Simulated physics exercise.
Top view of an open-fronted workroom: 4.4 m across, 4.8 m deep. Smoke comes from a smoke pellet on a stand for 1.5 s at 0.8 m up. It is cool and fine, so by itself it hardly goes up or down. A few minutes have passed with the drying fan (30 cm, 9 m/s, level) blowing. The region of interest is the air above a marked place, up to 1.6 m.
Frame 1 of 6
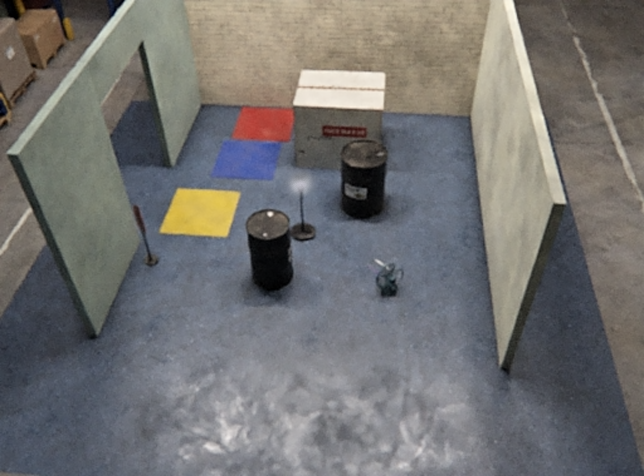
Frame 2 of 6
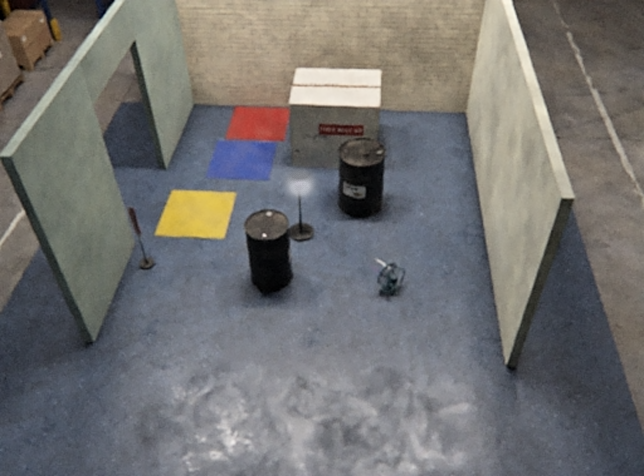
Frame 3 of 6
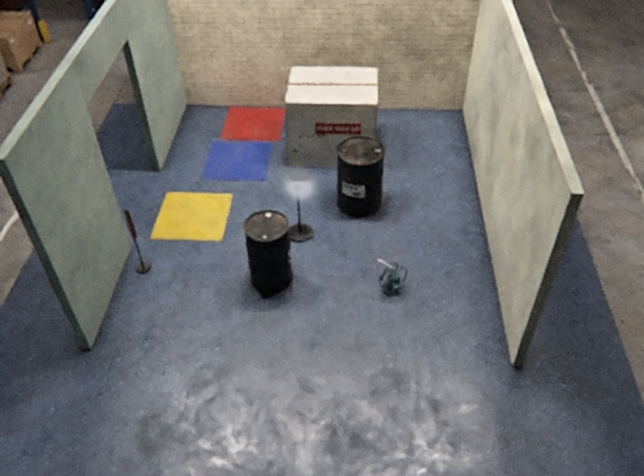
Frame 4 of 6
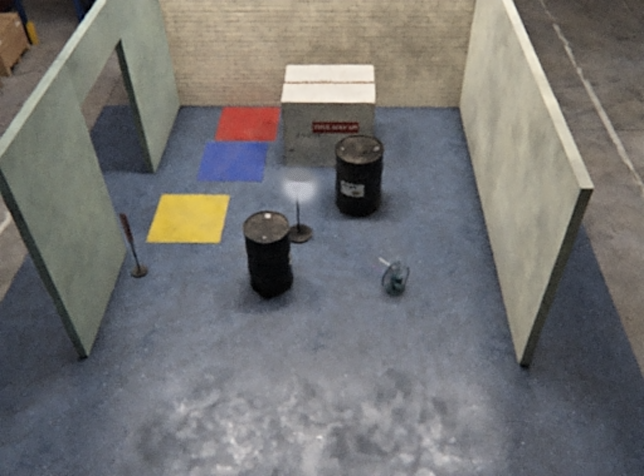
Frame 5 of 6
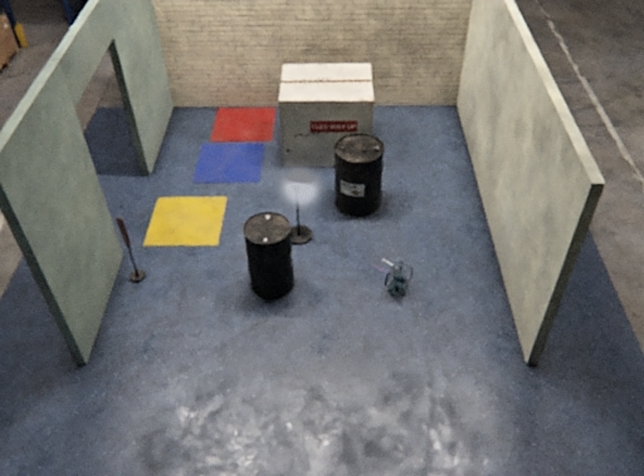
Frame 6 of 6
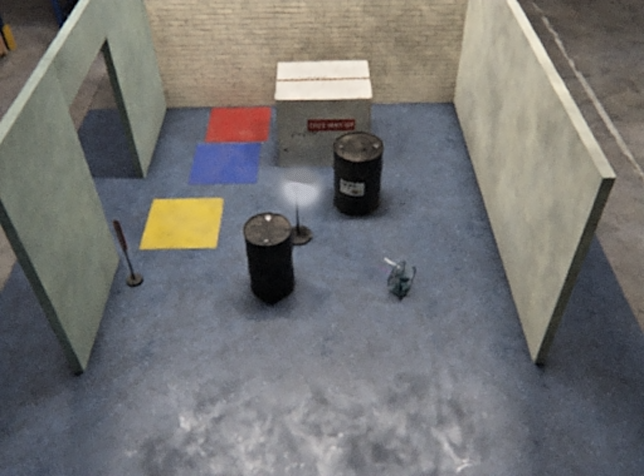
An open-fronted workroom with pale green side walls and a cream brick back wall is seen from high in front. On its blue floor, red, blue and yellow squares lie left of centre, near a large pale carton, two black barrels, a small fan to the right and thin stands. The camera drifts slightly, shifting the view, while a faint whitish haze hangs almost still by the middle stand.
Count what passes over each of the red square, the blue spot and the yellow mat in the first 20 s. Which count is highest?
It is blue.
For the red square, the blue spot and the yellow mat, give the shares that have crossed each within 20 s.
About 50 % red, 80 % blue, 25 % yellow.
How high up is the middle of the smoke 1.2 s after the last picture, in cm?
Height of middle: Approx. 50 cm.
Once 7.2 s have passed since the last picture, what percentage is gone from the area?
Around 60 percent at that point.
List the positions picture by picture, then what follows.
The smoke is thickest near (300, 182), the smoke pellet on a stand stands at (301, 192) and the drying fan is at (390, 278), in the first frame.
The smoke is thickest near (300, 182), the blue spot is centred on (242, 160), the red square is centred on (259, 123) and the yellow mat is centred on (197, 214), in the second frame.
The smoke is thickest near (299, 183) and a ribbon ends at (135, 238), in the third frame.
The smoke is thickest near (299, 184), the top of a large carton is at (329, 83) and the top of a barrel is at (360, 148), in the fourth frame.
The smoke is thickest near (300, 185), in the fifth frame.
The smoke is thickest near (300, 186) and a ribbon ends at (125, 249), in the sixth frame.
Then, 1.2 s after the last picture we count, 20 % has passed over the blue spot, 1 % over the red square and 7 % over the yellow mat, with 100 % still about or yet to come, and the middle of the rest is near (281, 181).
Then, 3.2 s after the last picture we count, 76 % has passed over the blue spot, 36 % over the red square and 18 % over the yellow mat, with 79 % still about or yet to come, and the middle of the rest is near (222, 70).
Then, 7.2 s after the last picture we count, 79 % has passed over the blue spot, 52 % over the red square and 18 % over the yellow mat, with 36 % still about or yet to come, and the middle of the rest is near (438, 63).
Then, 19.2 s after the last picture we count, 79 % has passed over the blue spot, 52 % over the red square and 23 % over the yellow mat, with 13 % still about or yet to come.
